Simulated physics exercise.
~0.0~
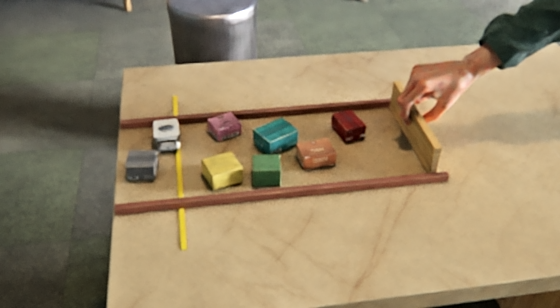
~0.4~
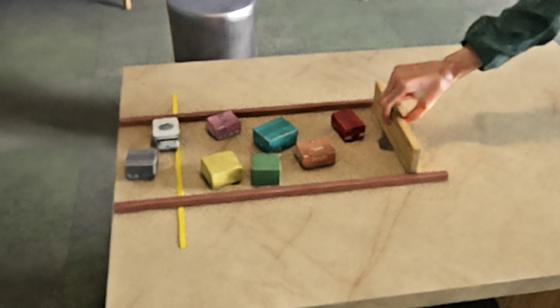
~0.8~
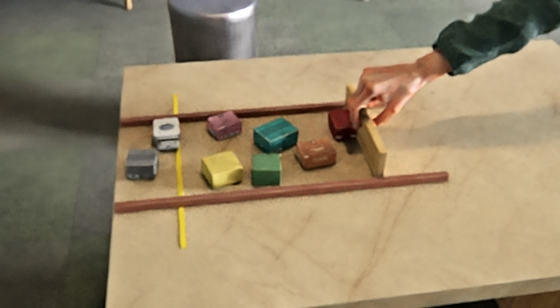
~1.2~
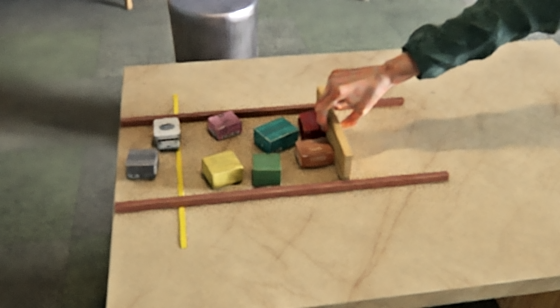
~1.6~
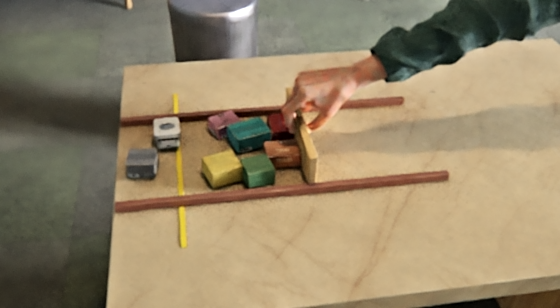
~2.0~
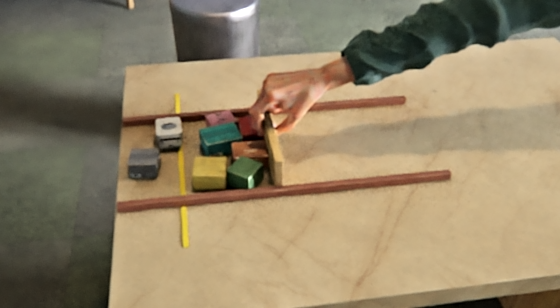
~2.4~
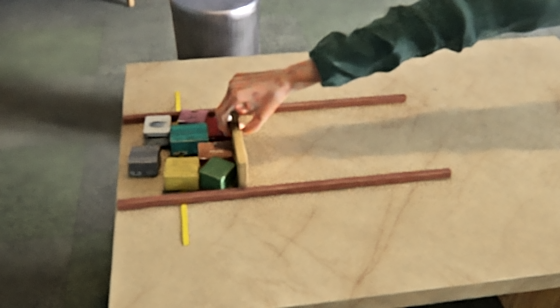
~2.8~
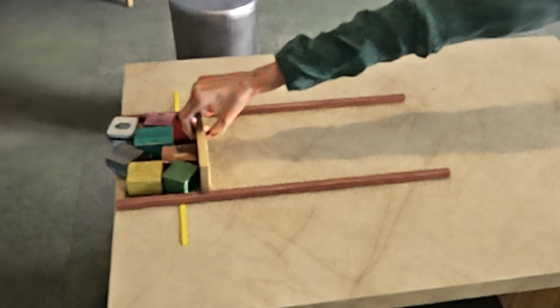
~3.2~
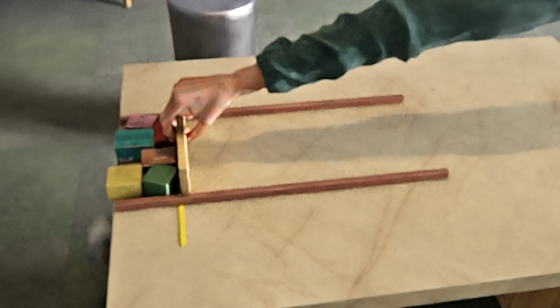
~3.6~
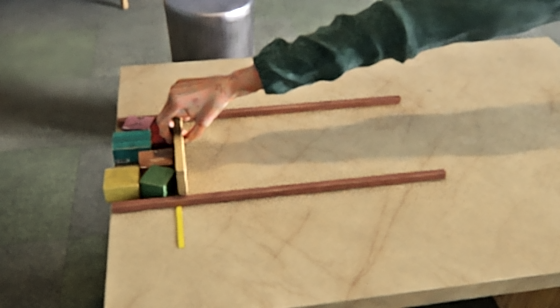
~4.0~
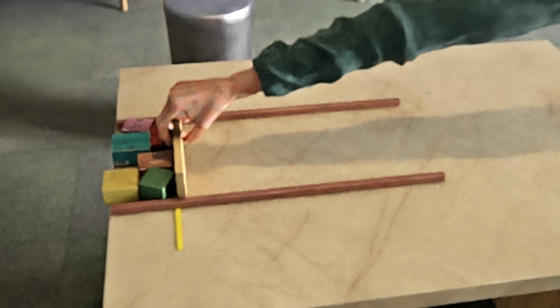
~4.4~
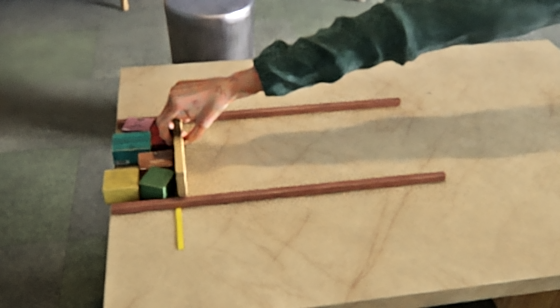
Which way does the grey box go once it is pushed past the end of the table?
It goes down, dropping off the left end of the table and out of sight.
A hand in a dark green sleeve holds an upright wooden board between two reddish-brown rails on a pale tabletop, seen from above at a slight sway. Small blocks in red, orange, teal, green, yellow and purple lie between the rails, with a grey box and a white case near the left end, by a yellow strip of tape. The hand slides the board left, gathering the coloured blocks into a cluster that shoves the grey and white pieces along. Those two drop off the left end. The board stops at the tape, and the other blocks stay crowded at the edge.
